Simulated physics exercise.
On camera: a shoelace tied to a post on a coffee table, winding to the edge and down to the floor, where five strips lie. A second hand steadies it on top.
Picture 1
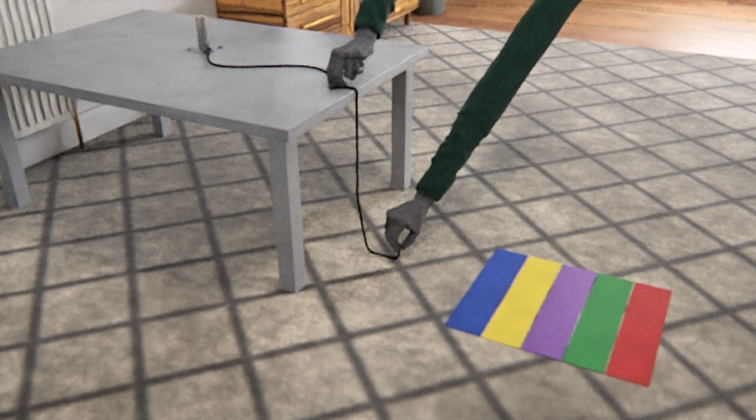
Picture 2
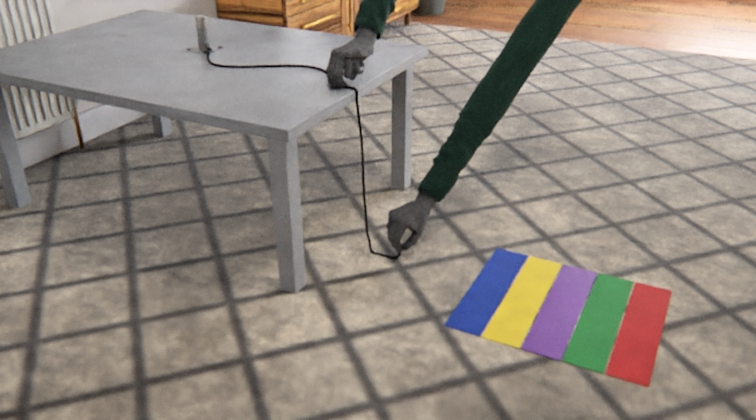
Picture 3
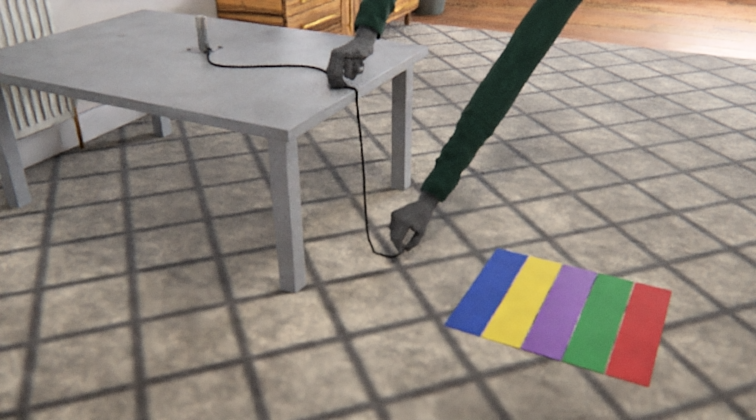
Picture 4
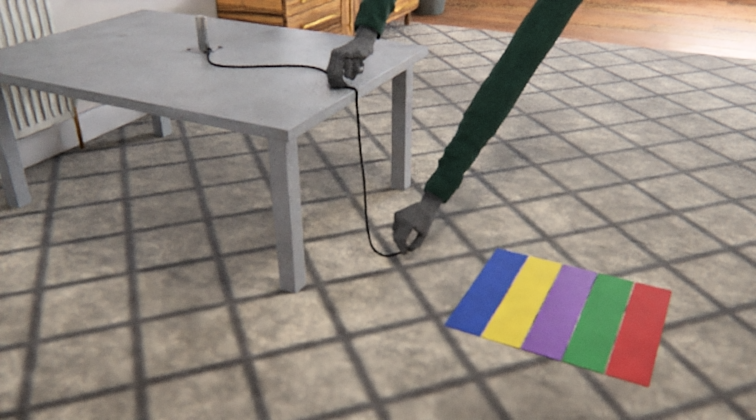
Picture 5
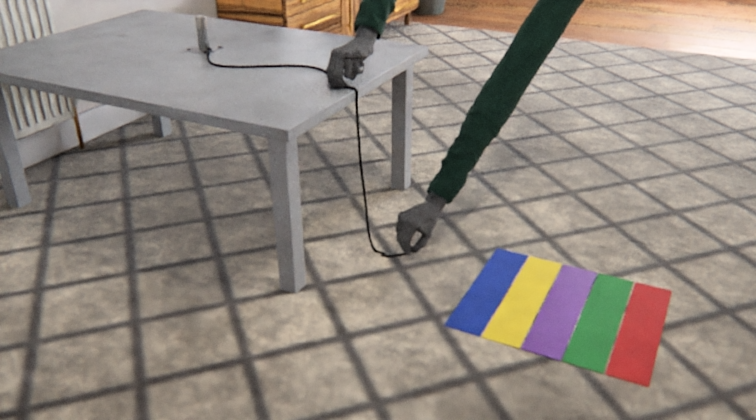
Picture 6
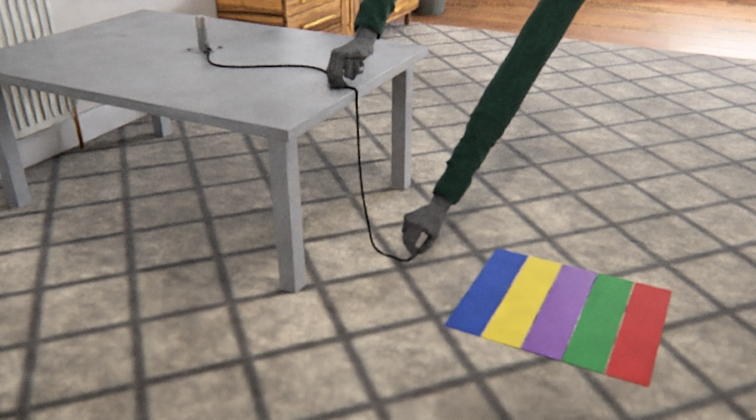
Two gray hands in dark green sleeves held a black shoelace running from a post across a gray coffee table, and the lower hand slowly drew its end slightly right along the floor near five colored strips.
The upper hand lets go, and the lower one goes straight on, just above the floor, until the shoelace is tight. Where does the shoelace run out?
Over purple.
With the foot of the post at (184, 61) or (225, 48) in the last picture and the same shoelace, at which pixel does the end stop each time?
About (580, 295) and (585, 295).
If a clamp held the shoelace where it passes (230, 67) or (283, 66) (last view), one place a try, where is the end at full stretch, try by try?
Near (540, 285) and (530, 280).
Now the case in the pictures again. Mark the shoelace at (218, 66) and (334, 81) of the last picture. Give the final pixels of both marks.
They go to (253, 60) and to (368, 92).
Soon after, end near (497, 273); over blue.
Then, end near (538, 284); over yellow.
At full stretch, end near (565, 291); over purple. The end stops over the purple strip.
